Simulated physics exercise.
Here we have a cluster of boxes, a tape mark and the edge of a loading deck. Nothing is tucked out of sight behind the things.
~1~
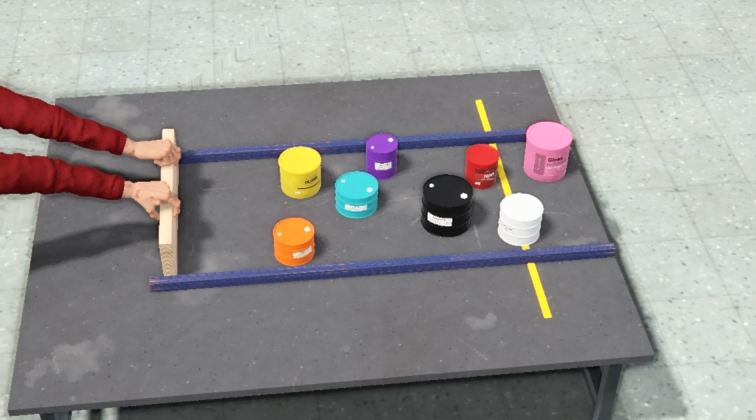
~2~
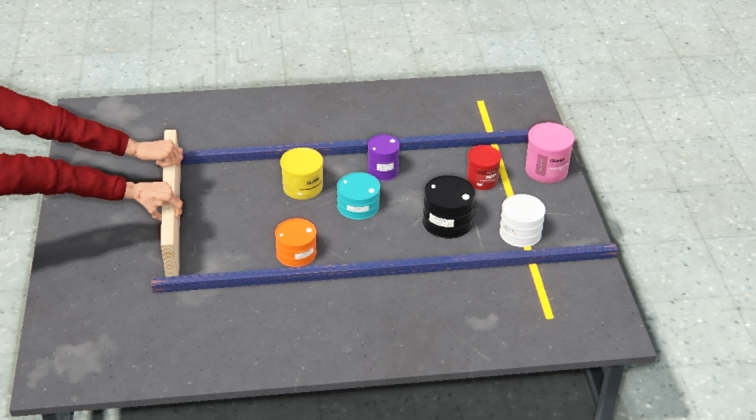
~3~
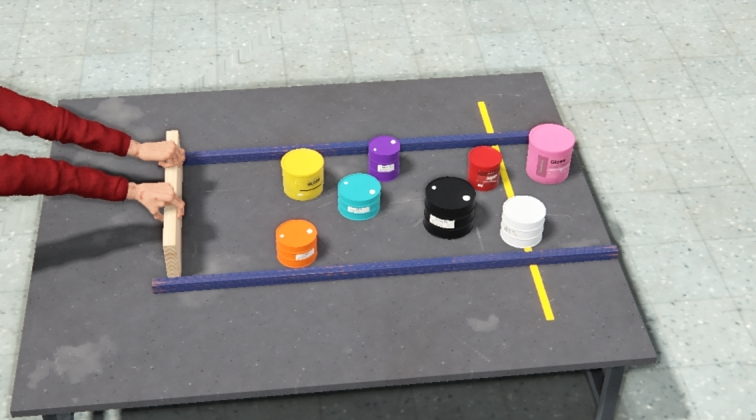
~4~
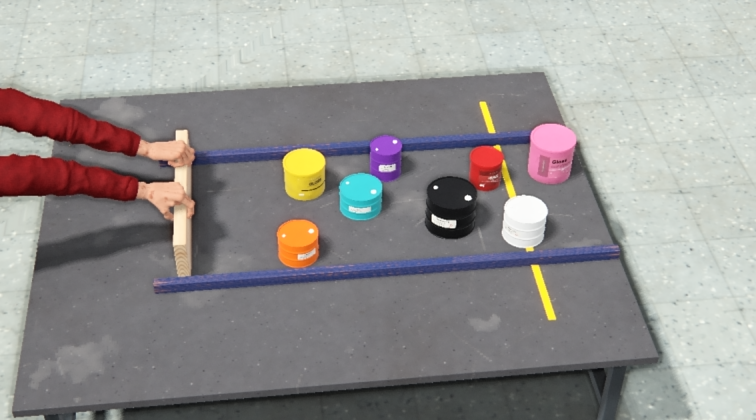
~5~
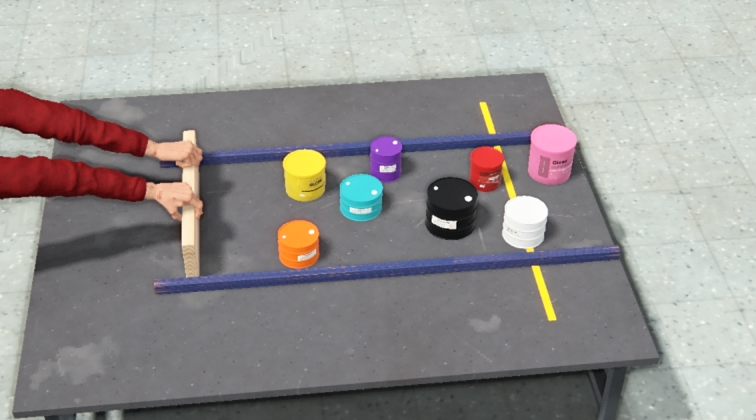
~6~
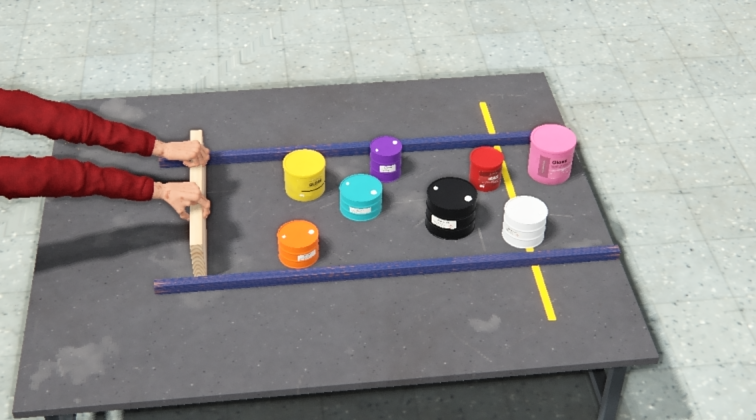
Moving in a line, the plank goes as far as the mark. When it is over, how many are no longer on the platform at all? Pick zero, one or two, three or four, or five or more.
The answer is one or two.
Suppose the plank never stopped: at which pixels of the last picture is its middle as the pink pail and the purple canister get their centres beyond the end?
The pink pail gives roughly (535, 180), the purple canister roughly (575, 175).
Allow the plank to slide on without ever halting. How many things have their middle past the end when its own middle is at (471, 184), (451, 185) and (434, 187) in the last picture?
0, 0 and 0.
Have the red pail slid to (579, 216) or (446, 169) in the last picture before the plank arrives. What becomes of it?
Going in order, the first time it ends up below and the second time it is still up there.
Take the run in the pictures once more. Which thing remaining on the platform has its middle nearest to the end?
Nearest at the end: The pink pail.
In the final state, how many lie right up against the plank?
Contact count: 4.
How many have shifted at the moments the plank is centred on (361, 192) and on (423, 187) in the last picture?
The counts are 4 and 6.
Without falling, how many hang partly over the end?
My count gives 1.
Early on, none off yet; pink pail at rest near (551, 155); white canister at rest near (525, 222); red pail at rest near (486, 170).
A while later, none off yet; pink pail at rest near (551, 155); white canister travelled about its own width near (563, 227); red pail travelled about its own width near (509, 171).
Finally, the number that fall off is one or two; lost, white canister.
